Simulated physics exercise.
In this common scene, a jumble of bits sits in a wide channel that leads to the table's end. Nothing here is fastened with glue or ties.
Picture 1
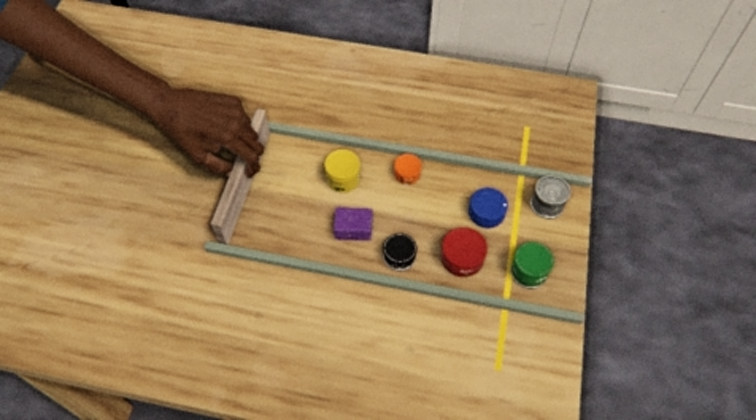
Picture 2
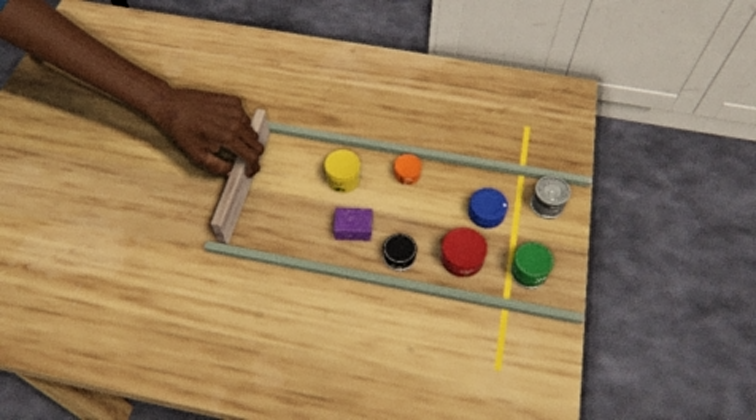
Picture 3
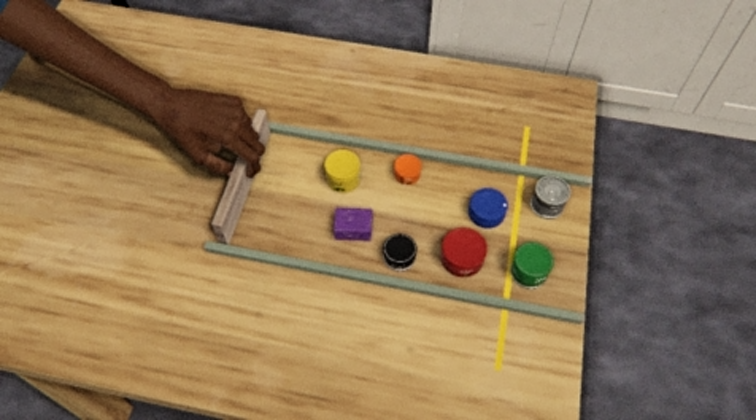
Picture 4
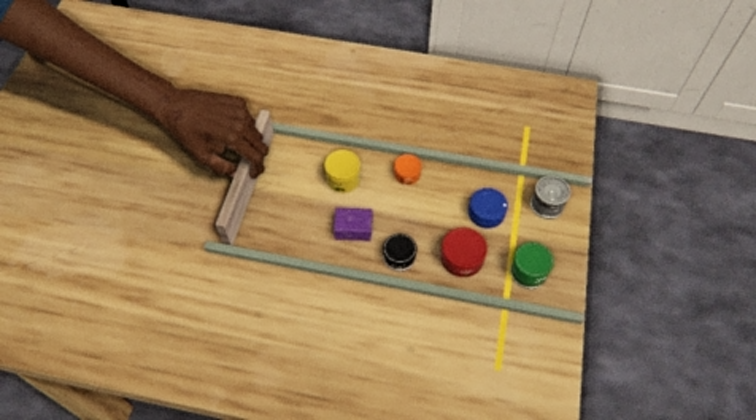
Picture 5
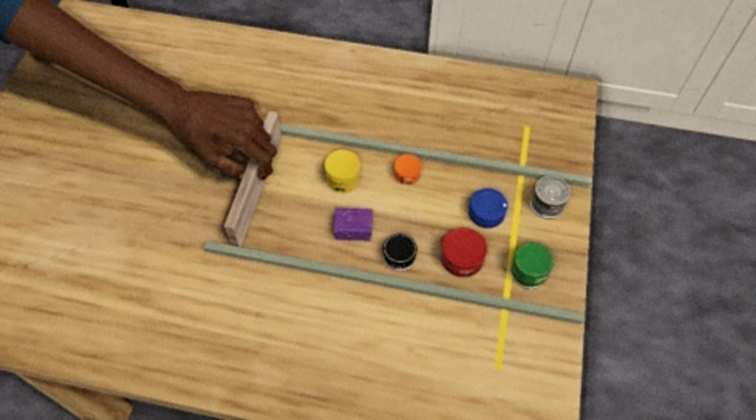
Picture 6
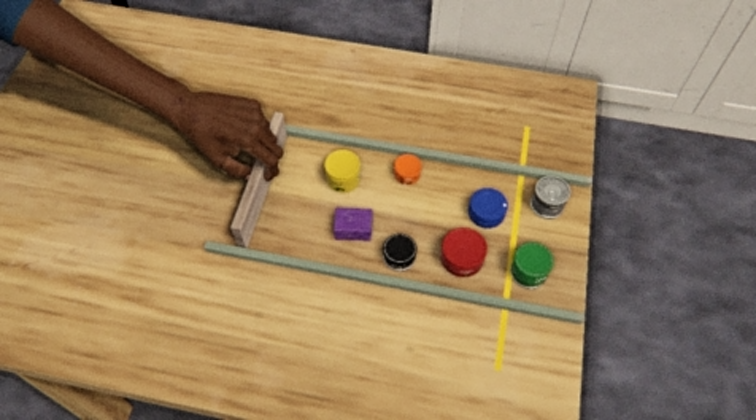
On a wooden table, a dark-skinned hand holds a board at the left end of a channel between two strips, then slides it slightly right toward eight small, colourful containers and blocks, which stay still around a yellow line.
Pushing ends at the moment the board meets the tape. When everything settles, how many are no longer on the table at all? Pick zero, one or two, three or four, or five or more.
One or two are off the table.
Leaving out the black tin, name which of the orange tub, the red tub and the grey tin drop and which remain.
The orange tub stays put; the red tub stays put; the grey tin stays put.
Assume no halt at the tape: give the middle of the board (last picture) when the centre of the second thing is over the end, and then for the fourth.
(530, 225) and (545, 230).
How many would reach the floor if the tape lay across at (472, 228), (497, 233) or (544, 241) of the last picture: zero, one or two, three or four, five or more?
So, one after another, I'd give none at all; one or two; three to four.
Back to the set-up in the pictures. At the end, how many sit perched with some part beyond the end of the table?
Number: 1.
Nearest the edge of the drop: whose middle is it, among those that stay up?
Answer: The red tub.
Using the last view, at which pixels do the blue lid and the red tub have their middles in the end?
Blue lid at (562, 238), red tub at (573, 273).
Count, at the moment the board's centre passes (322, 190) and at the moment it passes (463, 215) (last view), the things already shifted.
By then 1, and later 7.
Soon after, none off yet; grey tin at rest near (550, 198); green tin at rest near (532, 266); blue lid at rest near (488, 208).
By the end, the number that fall off is one or two; fallen, green tin.
